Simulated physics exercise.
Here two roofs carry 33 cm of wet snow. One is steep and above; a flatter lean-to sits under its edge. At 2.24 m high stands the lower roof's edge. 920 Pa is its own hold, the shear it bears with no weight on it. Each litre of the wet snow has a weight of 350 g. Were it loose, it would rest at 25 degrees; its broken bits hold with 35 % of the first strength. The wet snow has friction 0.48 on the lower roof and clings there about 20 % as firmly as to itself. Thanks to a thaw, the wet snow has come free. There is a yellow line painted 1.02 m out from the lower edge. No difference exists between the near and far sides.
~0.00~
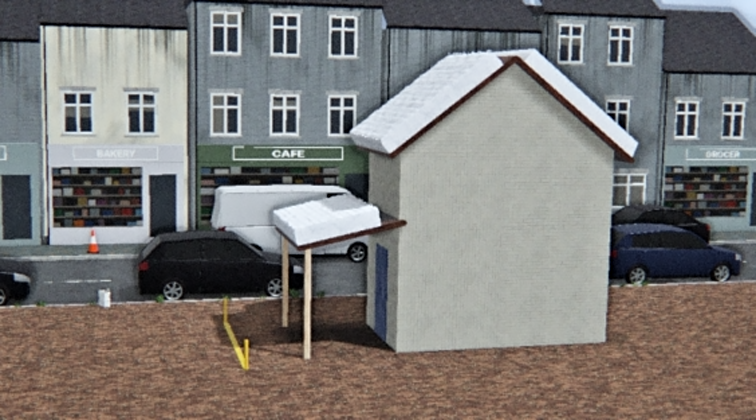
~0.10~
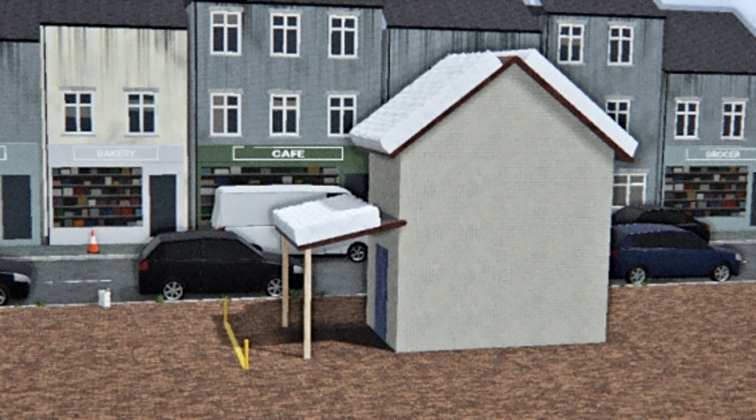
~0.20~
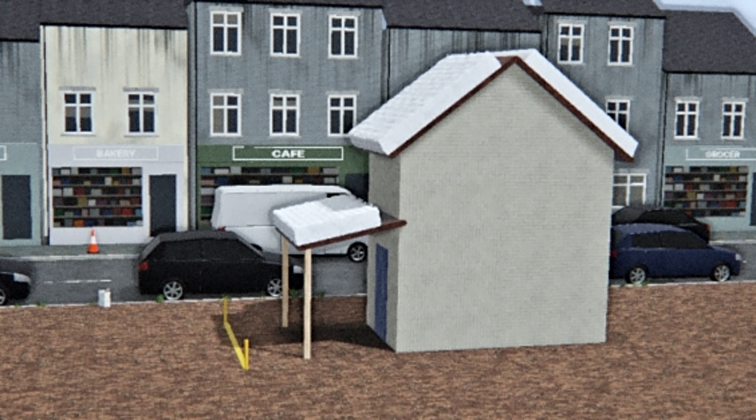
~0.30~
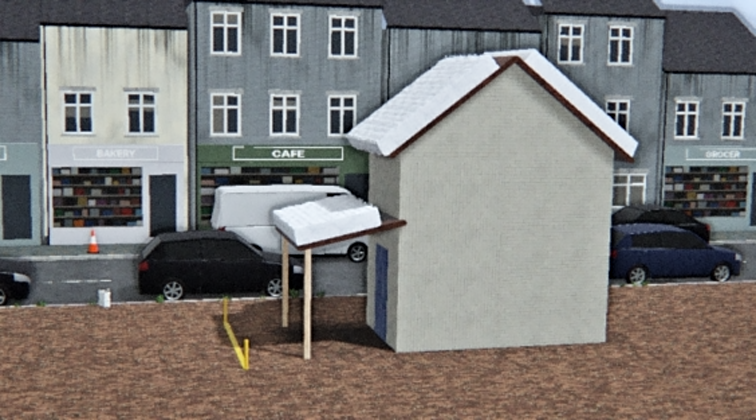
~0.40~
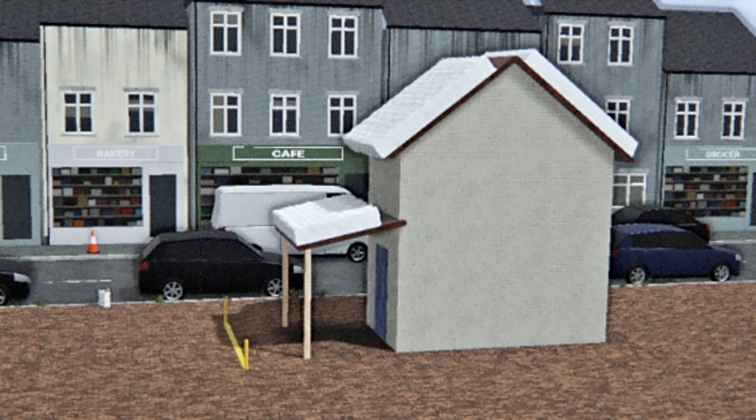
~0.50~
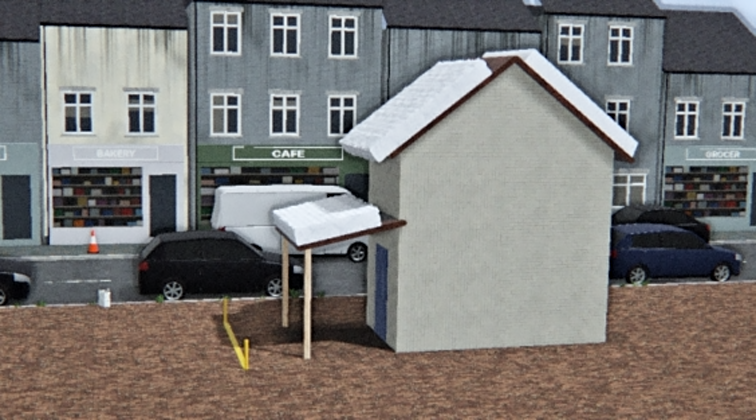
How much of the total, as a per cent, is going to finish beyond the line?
I would expect close to 36 percent of the snow beyond the line.
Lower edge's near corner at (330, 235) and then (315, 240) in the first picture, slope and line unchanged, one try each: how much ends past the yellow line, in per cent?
First 40 per cent, second 45 per cent.
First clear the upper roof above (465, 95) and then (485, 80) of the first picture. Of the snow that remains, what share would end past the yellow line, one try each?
12 %, then 25 %.
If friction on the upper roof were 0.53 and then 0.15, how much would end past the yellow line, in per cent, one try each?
Respectively near 20 % and near 55 %.
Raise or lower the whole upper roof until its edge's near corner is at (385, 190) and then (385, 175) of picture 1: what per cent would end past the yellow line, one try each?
In that order: 4 %, 16 %.
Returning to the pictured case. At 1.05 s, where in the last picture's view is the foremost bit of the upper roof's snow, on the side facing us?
(336, 212) or thereabouts.
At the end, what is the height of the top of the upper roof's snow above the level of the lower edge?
It ends up some 0.8 m higher than the lower edge.
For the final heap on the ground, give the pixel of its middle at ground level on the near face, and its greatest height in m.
The heap centres close to (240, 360) and stands about 0.5 m tall.
After 1.05 s, none is below the lower edge and 0 % is past the line.
After 1.70 s, none is below the lower edge and 0 % is past the line.
After 2.35 s, 40 % is below the lower edge and 20 % is past the line.
After 3.00 s, 53 % is below the lower edge and 35 % is past the line.
After 4.60 s, 65 % is below the lower edge and 36 % is past the line.
